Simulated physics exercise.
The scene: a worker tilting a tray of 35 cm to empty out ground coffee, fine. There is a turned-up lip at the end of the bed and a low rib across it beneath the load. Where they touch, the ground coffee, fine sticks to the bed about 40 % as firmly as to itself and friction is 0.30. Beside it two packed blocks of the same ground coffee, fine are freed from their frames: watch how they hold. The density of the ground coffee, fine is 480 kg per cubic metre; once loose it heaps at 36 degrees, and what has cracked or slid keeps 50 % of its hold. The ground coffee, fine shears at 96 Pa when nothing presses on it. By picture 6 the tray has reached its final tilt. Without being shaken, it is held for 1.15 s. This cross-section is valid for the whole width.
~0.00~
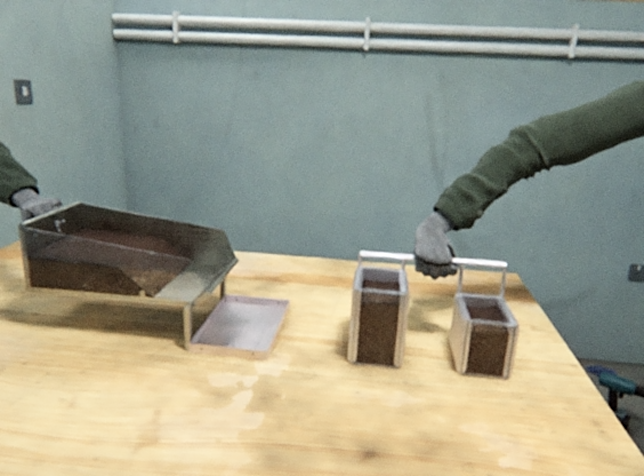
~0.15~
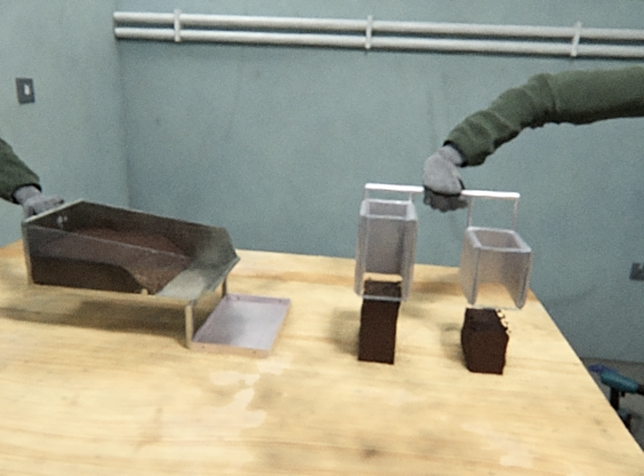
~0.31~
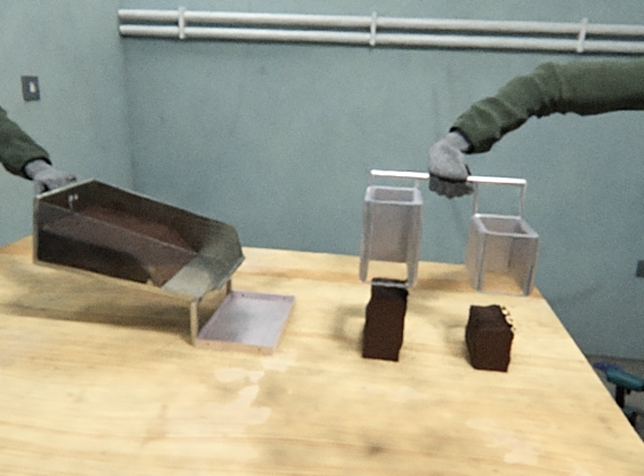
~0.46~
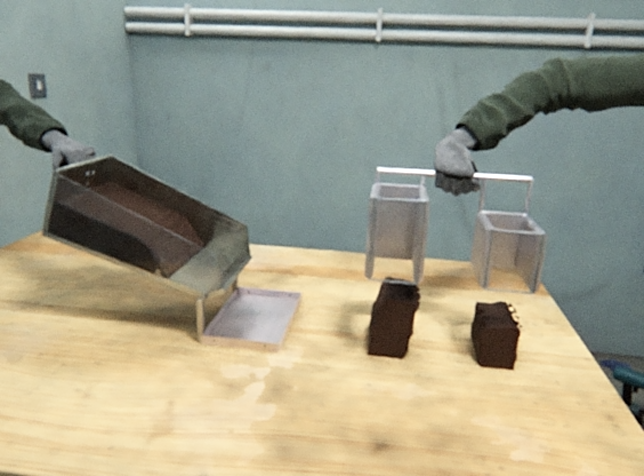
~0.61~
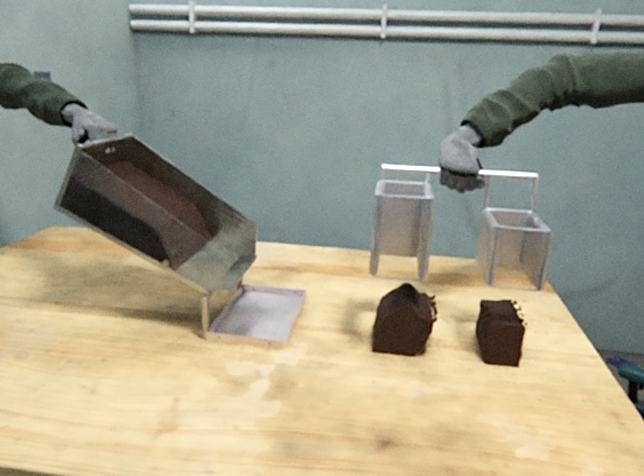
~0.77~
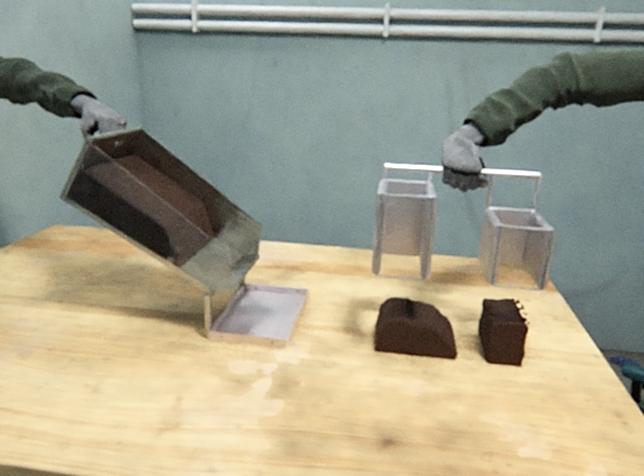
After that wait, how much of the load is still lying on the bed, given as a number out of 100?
About 100 out of 100.
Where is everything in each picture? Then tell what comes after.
The first picture shows top of the high end at (23, 227), tilt 0 degrees; foremost bit of the ground coffee, fine at (150, 295); block heights 14 cm, 9.6 cm (left to right).
The second picture shows top of the high end at (26, 224), tilt 0 degrees; foremost bit of the ground coffee, fine at (152, 293); block heights 14 cm, 9.5 cm (left to right).
The third picture shows top of the high end at (38, 200), tilt 8 degrees; foremost bit of the ground coffee, fine at (158, 285); block heights 14 cm, 9.5 cm (left to right).
The fourth picture shows top of the high end at (58, 173), tilt 17 degrees; foremost bit of the ground coffee, fine at (166, 275); block heights 13 cm, 9.5 cm (left to right).
The fifth picture shows top of the high end at (80, 150), tilt 27 degrees; foremost bit of the ground coffee, fine at (174, 270); block heights 11 cm, 9.5 cm (left to right).
The sixth picture shows top of the high end at (91, 142), tilt 30 degrees; foremost bit of the ground coffee, fine at (178, 267); block heights 7.6 cm, 9.5 cm (left to right).
After 0.89 s, the tilt is 30 degrees and 100 % is on the bed.
After 1.03 s, the tilt is 30 degrees and 100 % is on the bed.
After 1.17 s, the tilt is 30 degrees and 100 % is on the bed.
After 1.30 s, the tilt is 30 degrees and 100 % is on the bed.
After 1.88 s, the tilt is 30 degrees and 100 % is on the bed.
